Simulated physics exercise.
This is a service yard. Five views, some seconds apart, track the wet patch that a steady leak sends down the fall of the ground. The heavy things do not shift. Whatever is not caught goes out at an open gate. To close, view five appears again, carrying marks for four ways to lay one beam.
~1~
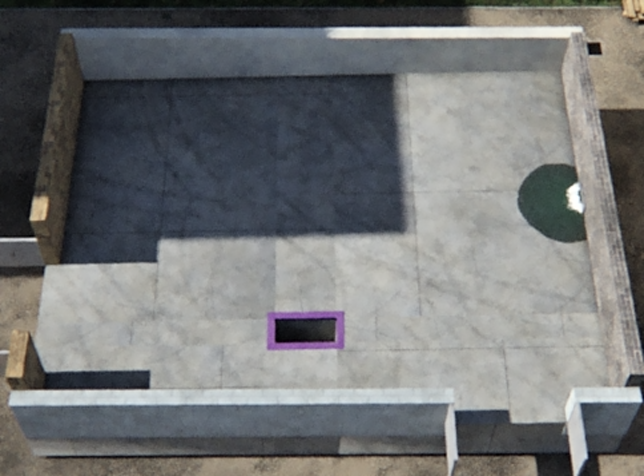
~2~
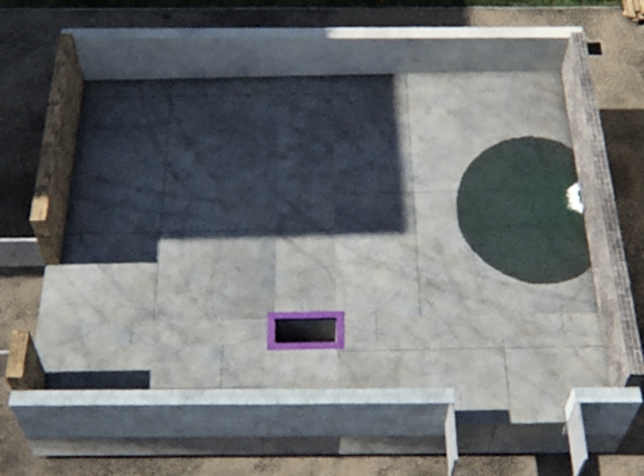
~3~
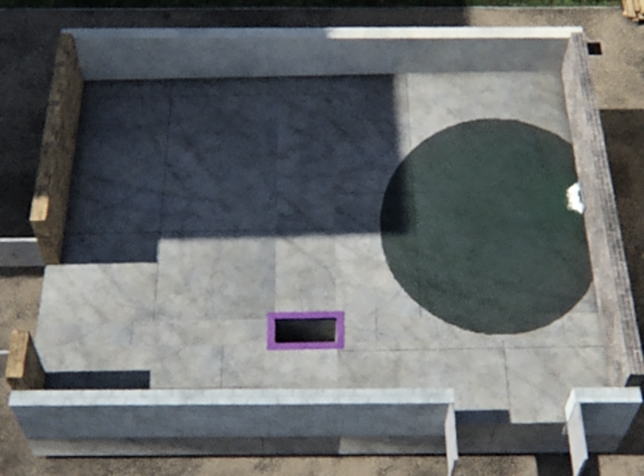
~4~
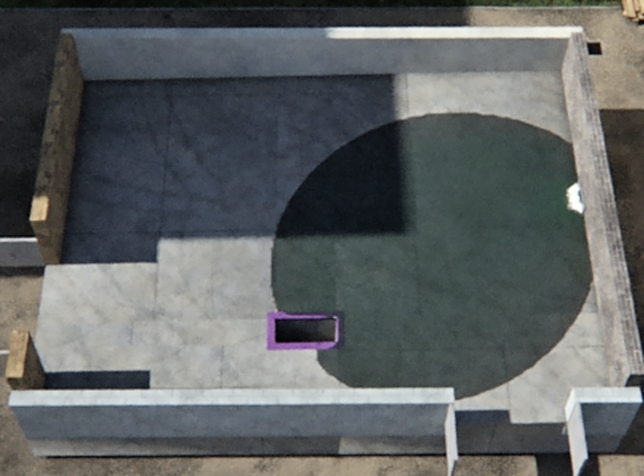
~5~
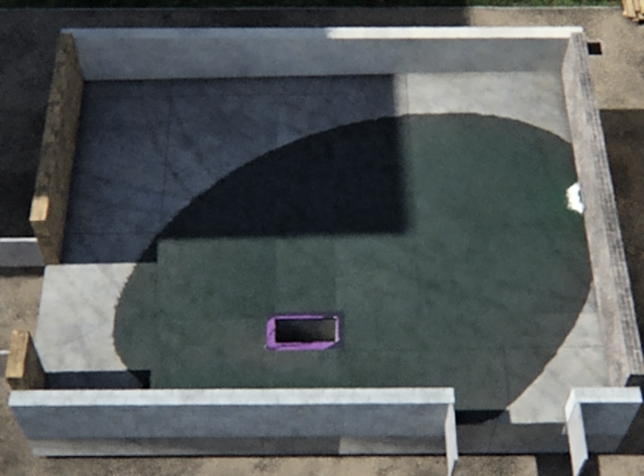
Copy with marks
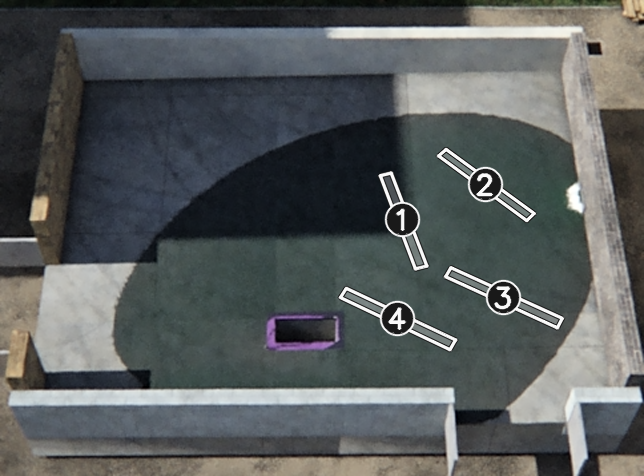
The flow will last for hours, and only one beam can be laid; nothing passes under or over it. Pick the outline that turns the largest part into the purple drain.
Choose 3.
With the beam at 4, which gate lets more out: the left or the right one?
The left one.
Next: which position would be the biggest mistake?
The answer is 4.
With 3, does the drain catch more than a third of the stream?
No, it does not.
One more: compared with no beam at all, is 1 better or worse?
Position 1 is worse.
In white, 1 from (385, 174) to (421, 267); 2 from (442, 152) to (530, 217); 3 from (448, 272) to (559, 323); 4 from (343, 292) to (452, 344).
Choosing 1, about 9 % of the stream goes into the purple drain, about 91 % out by the gates.
Choosing 2, about 11 % of the stream goes into the purple drain, about 89 % out by the gates.
Choosing 3, about 17 % of the stream goes into the purple drain, about 83 % out by the gates.
Choosing 4, about 4 % of the stream goes into the purple drain, about 96 % out by the gates.
